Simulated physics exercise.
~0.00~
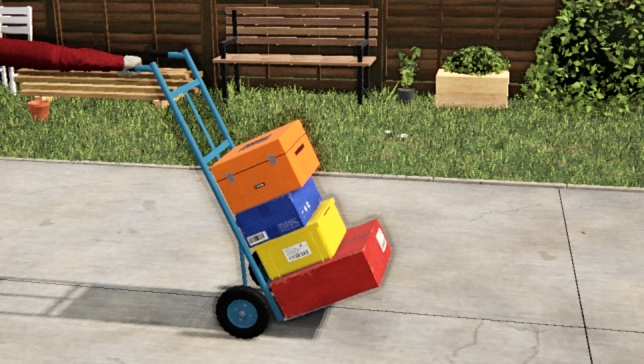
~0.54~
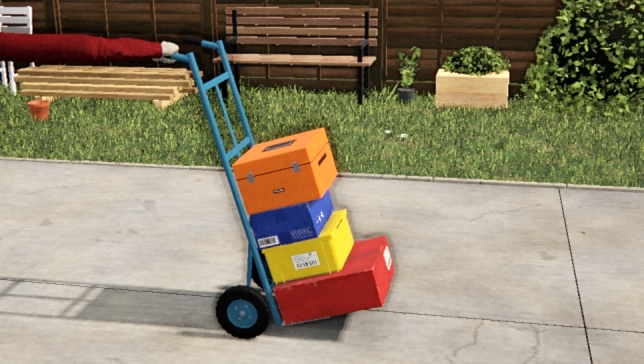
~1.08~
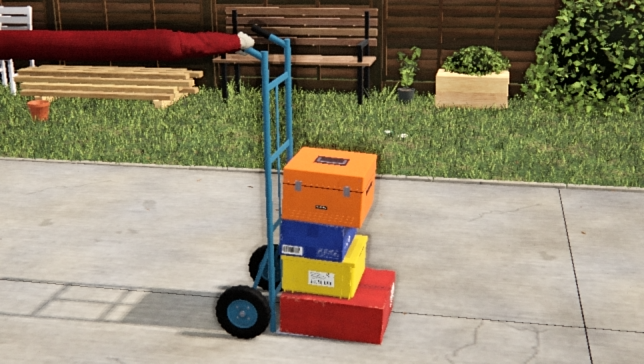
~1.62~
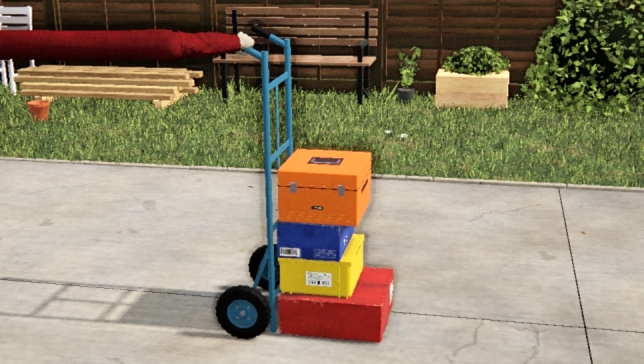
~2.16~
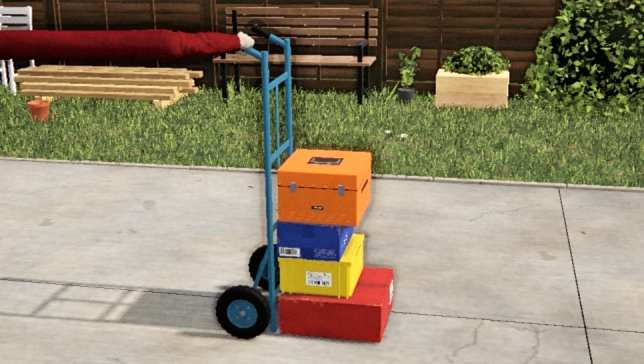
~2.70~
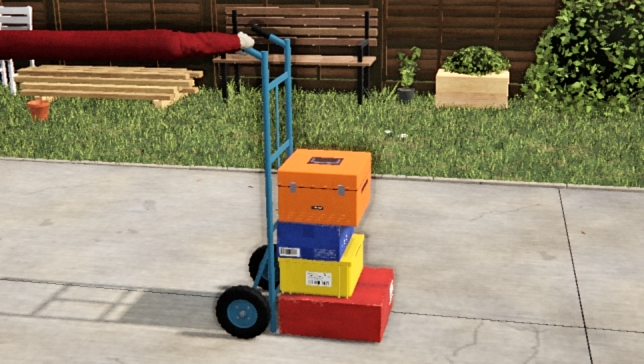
A blue sack truck leans back to the left on a concrete patio, seen from the side by a still camera, with grass, a wooden bench, a planter and a fence behind. It carries four items, a red parcel at the bottom, then a yellow tote, a blue box and an orange toolbox on top. A red-sleeved arm at the left holds the handles and lets the truck swing forward to the right until it stands upright. The load settles level, and the toolbox shifts very slightly left. Everything then stays still, the stack standing intact beside the upright frame.
